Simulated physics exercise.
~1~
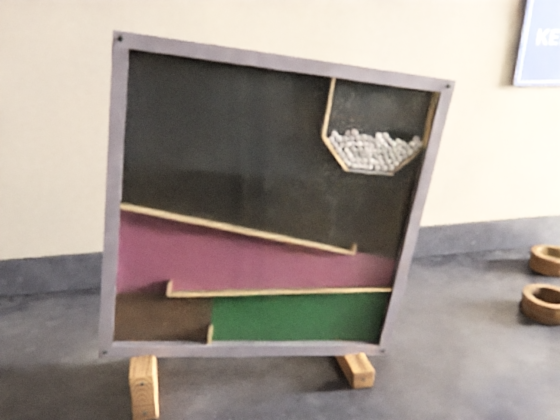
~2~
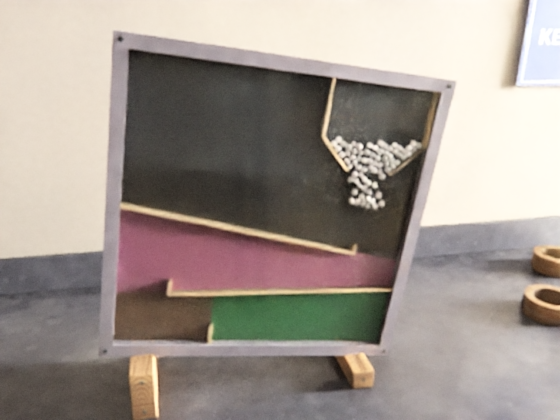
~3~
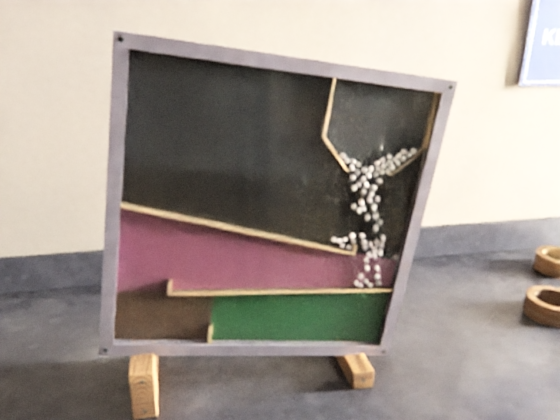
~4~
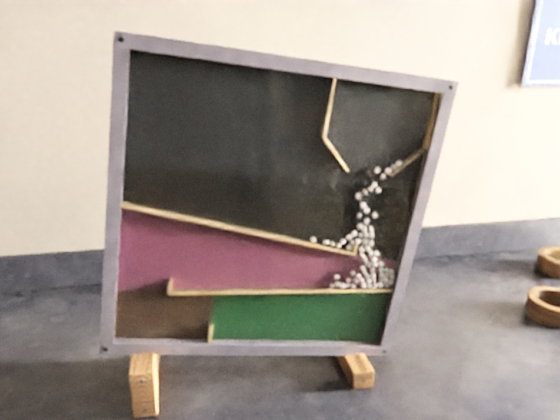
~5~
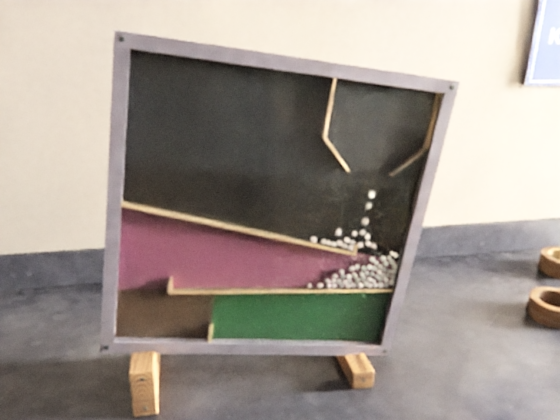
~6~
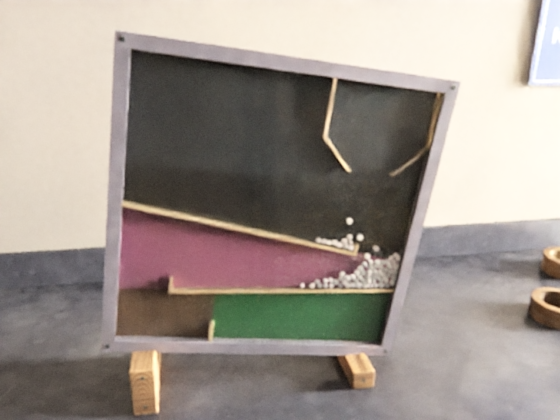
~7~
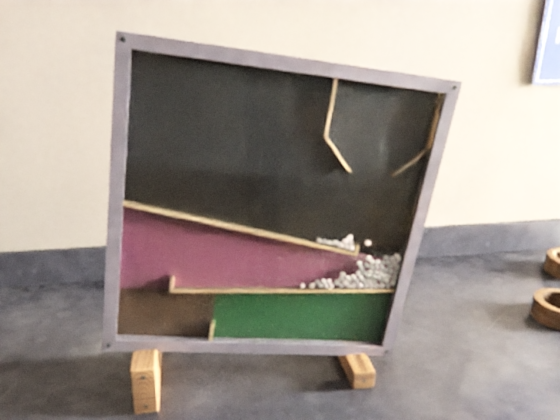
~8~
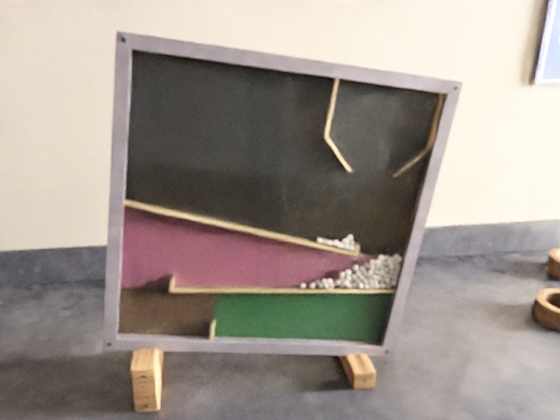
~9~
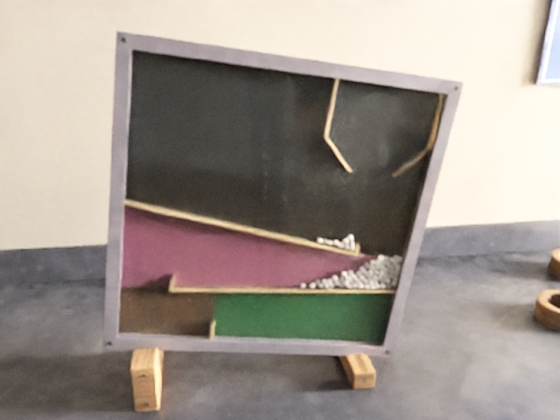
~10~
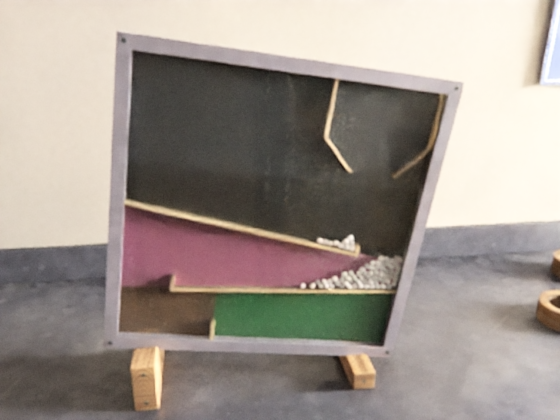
At first, a heap of small white pills sits in a funnel-shaped hopper at the upper right of a flat, tilted-looking box with black, pink, green and brown sections. The pills begin to drop through the hopper's opening in a narrowing stream. They strike the lower end of the sloping upper ledge, and many tumble past it into the pink section. As the hopper empties, a sloped pile builds against the right side, while some pills gather on the ledge above. The last few settle, leaving most in pink, a small cluster in black, and green and brown empty.
